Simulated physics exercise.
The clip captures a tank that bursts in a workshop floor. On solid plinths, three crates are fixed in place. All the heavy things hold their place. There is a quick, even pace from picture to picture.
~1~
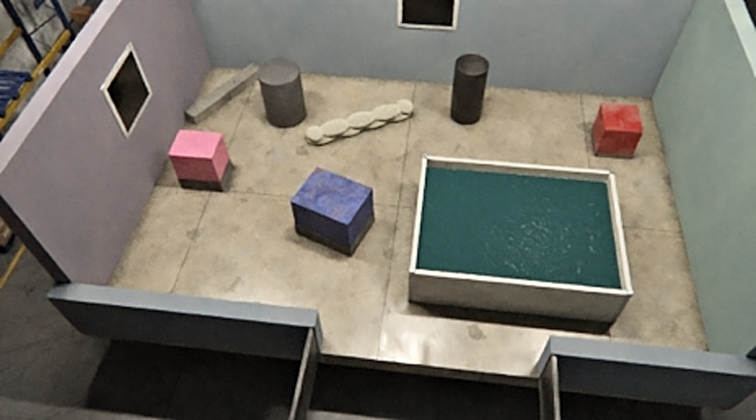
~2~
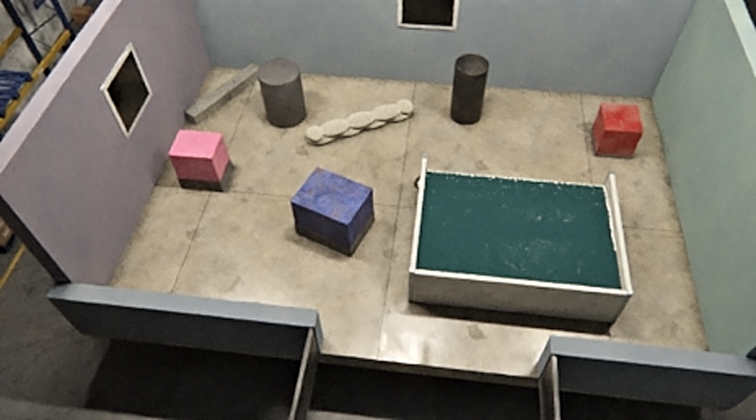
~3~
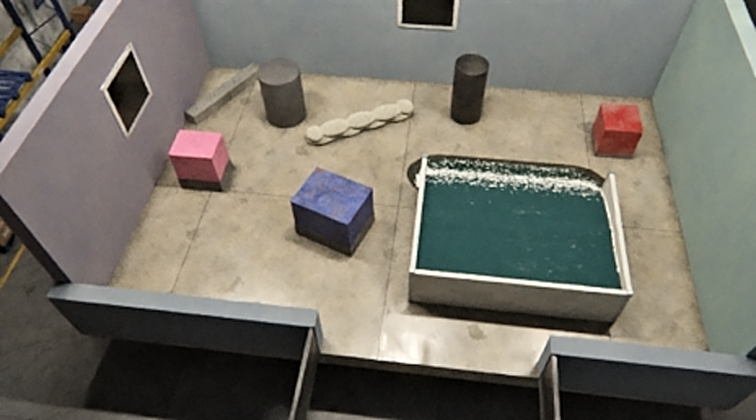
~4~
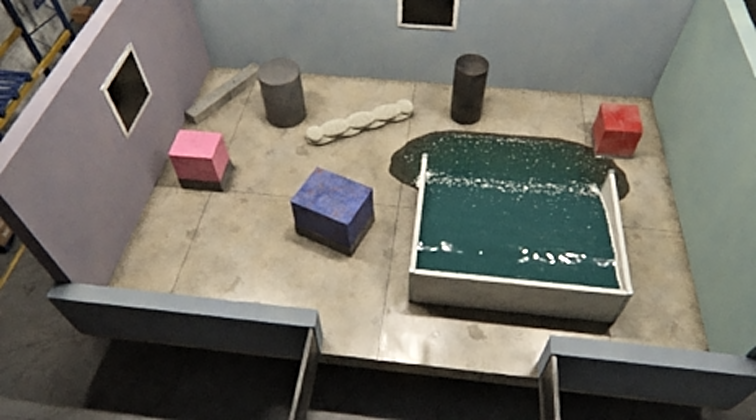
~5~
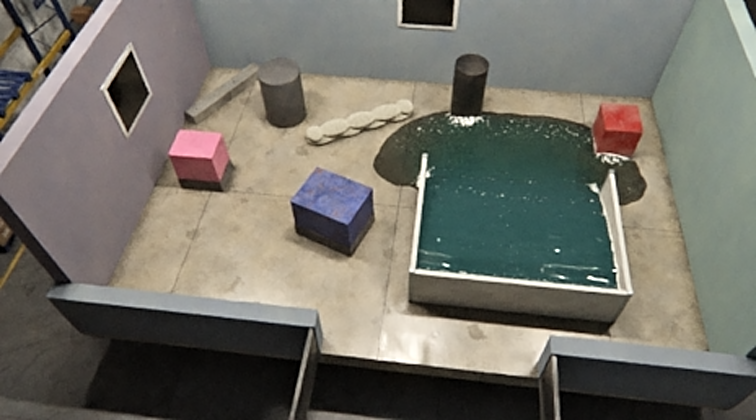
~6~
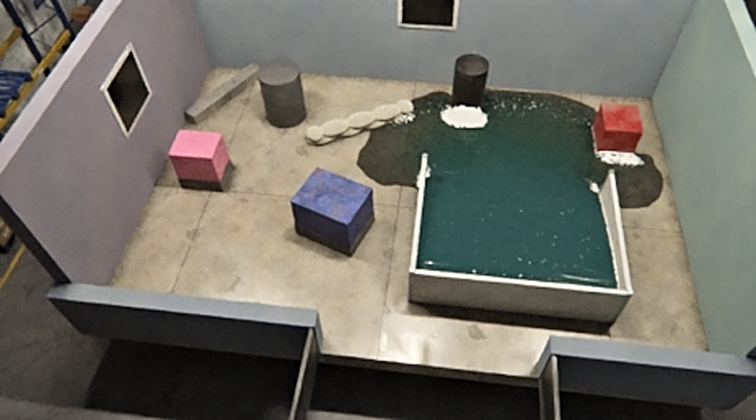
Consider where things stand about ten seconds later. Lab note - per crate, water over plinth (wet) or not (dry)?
At the end, blue crate: Spared. Pink crate: Spared. Red crate: Reached.
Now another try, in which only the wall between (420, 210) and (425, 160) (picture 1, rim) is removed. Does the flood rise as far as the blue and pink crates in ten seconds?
Taking them in turn, the blue one is swamped, and the pink one is left untouched.
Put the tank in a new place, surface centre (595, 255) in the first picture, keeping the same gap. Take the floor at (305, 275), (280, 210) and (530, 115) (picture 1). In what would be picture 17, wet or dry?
Taking the three spots in order: Bare, bare, swamped.
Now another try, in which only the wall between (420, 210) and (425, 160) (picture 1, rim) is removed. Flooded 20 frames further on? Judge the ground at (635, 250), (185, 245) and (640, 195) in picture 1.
First: Spared by the leak. Second: Reached by the flood. Third: Spared by the leak.
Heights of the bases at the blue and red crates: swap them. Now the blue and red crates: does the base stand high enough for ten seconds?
The blue one is reached, and the red one is reached.
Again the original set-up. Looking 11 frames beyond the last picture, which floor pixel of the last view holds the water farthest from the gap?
Best guess: Near (266, 73).
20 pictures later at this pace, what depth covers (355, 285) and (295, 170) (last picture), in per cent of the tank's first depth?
About 0 per cent at the first place and 6 per cent at the second.
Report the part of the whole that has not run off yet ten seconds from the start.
Roughly 94 per cent.
A moment on, water covers 25 % of the floor; the blue crate not reached, the pink crate not reached, the red crate water round its plinth.
Next, water covers 40 % of the floor; the blue crate not reached, the pink crate not reached, the red crate water round its plinth.
Then, water covers 65 % of the floor; the blue crate water round its plinth, the pink crate water round its plinth, the red crate water round its plinth.
Later, water covers 90 % of the floor; the blue crate water round its plinth, the pink crate water round its plinth, the red crate water round its plinth.
In the end, water covers 95 % of the floor; the blue crate stayed above the water, the pink crate stayed above the water, the red crate was topped.
